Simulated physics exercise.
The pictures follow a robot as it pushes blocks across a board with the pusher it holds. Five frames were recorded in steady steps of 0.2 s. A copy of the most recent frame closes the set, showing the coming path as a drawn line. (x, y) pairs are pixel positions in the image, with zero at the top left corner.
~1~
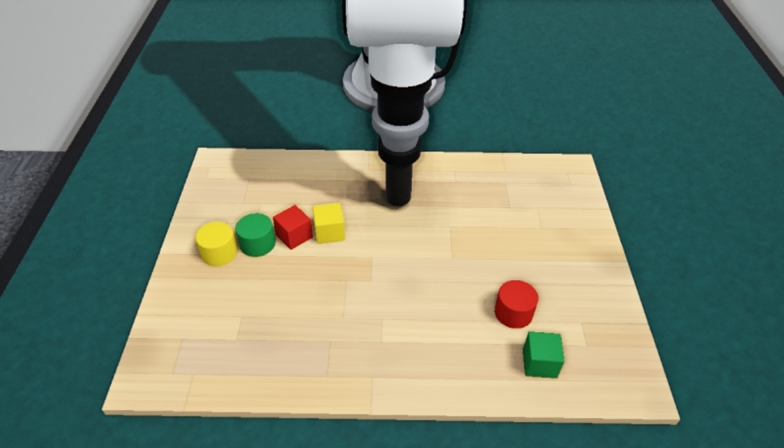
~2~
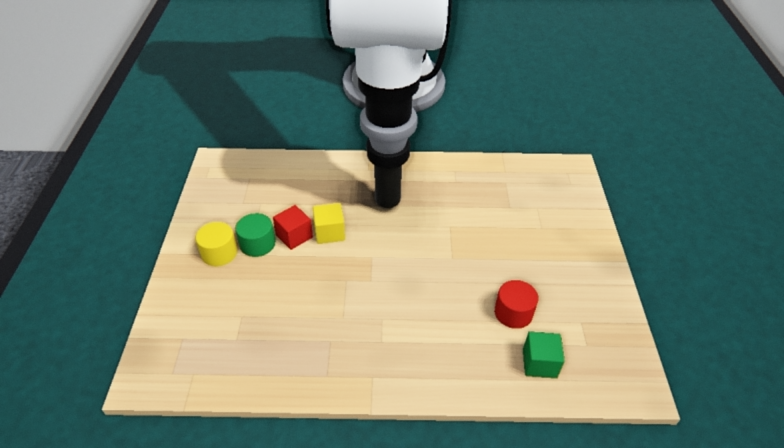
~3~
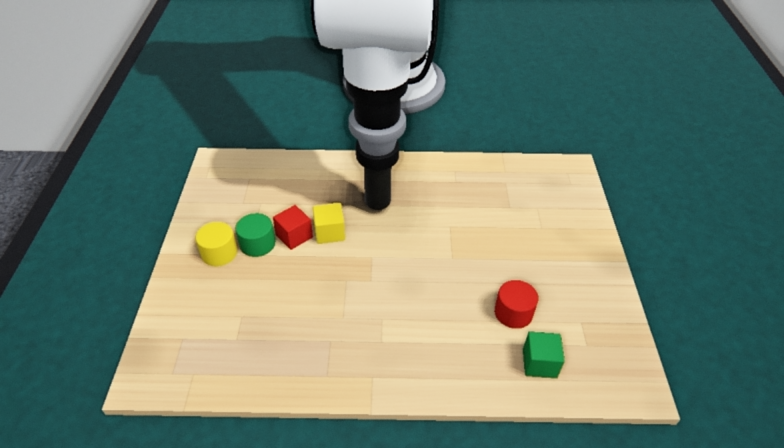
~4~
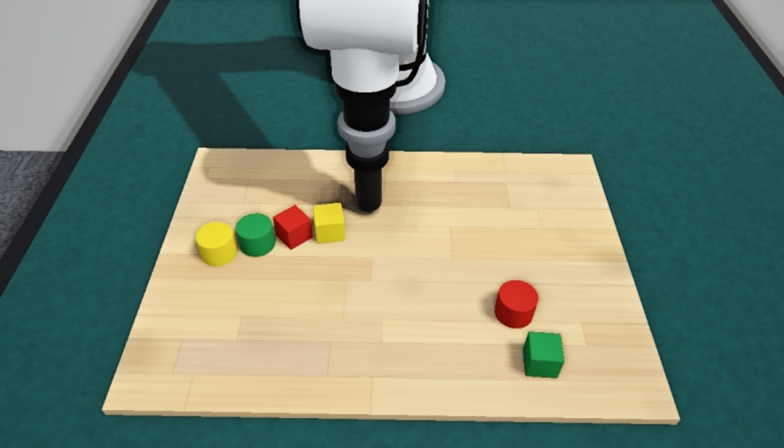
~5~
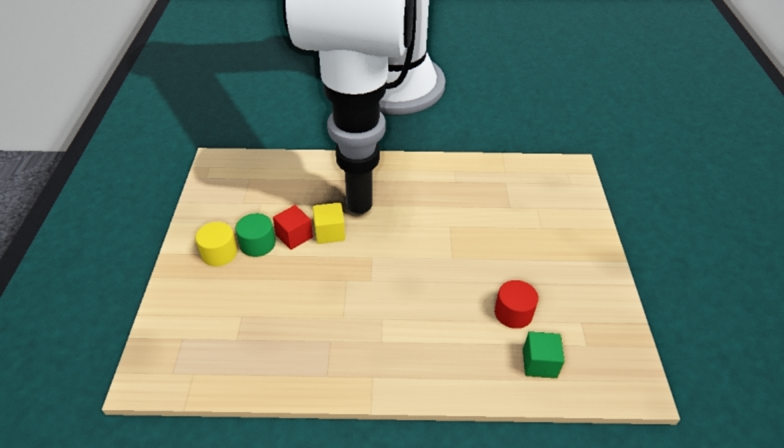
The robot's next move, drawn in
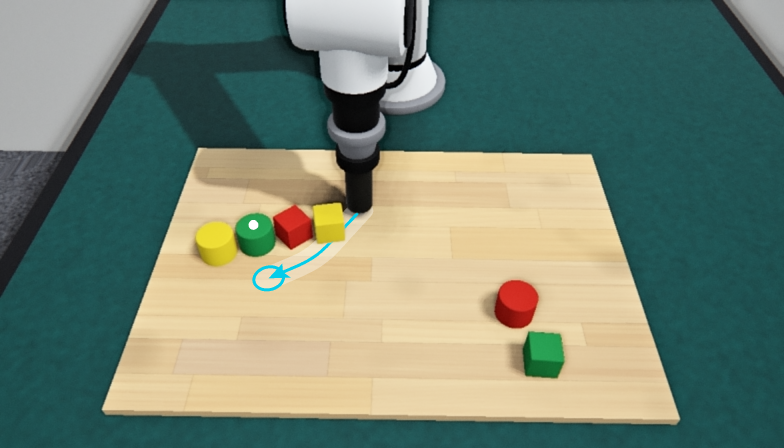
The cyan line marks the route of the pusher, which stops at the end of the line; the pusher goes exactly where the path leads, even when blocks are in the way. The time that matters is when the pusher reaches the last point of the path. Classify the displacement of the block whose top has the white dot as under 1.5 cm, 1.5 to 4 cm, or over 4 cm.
Between 1.5 and 4 cm.
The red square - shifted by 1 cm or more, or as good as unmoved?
At the end of the path, it will have moved.
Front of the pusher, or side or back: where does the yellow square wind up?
I'd say it is still being pushed.
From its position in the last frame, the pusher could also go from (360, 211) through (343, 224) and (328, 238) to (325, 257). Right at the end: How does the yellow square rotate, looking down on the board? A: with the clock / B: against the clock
That would be B.
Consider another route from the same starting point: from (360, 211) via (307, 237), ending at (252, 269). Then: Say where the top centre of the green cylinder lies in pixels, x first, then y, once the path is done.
My prediction: (218, 231).
The line goes from (360, 211) through (324, 249) to (269, 278); the dot is on the green cylinder.
On the path given first. One third of the way, pusher at (336, 231); yellow cylinder at (207, 235); green cylinder at (244, 225); red square at (278, 224), turned 50° clockwise; yellow square at (308, 233).
Two thirds of the way, pusher at (307, 256); yellow cylinder at (199, 235); green cylinder at (235, 223); red square at (268, 230), turned 80° clockwise; yellow square at (277, 260).
At the end, pusher at (268, 273); yellow cylinder at (199, 235); green cylinder at (235, 223); red square at (268, 230), turned 80° clockwise; yellow square at (247, 282), turned 55° anticlockwise.
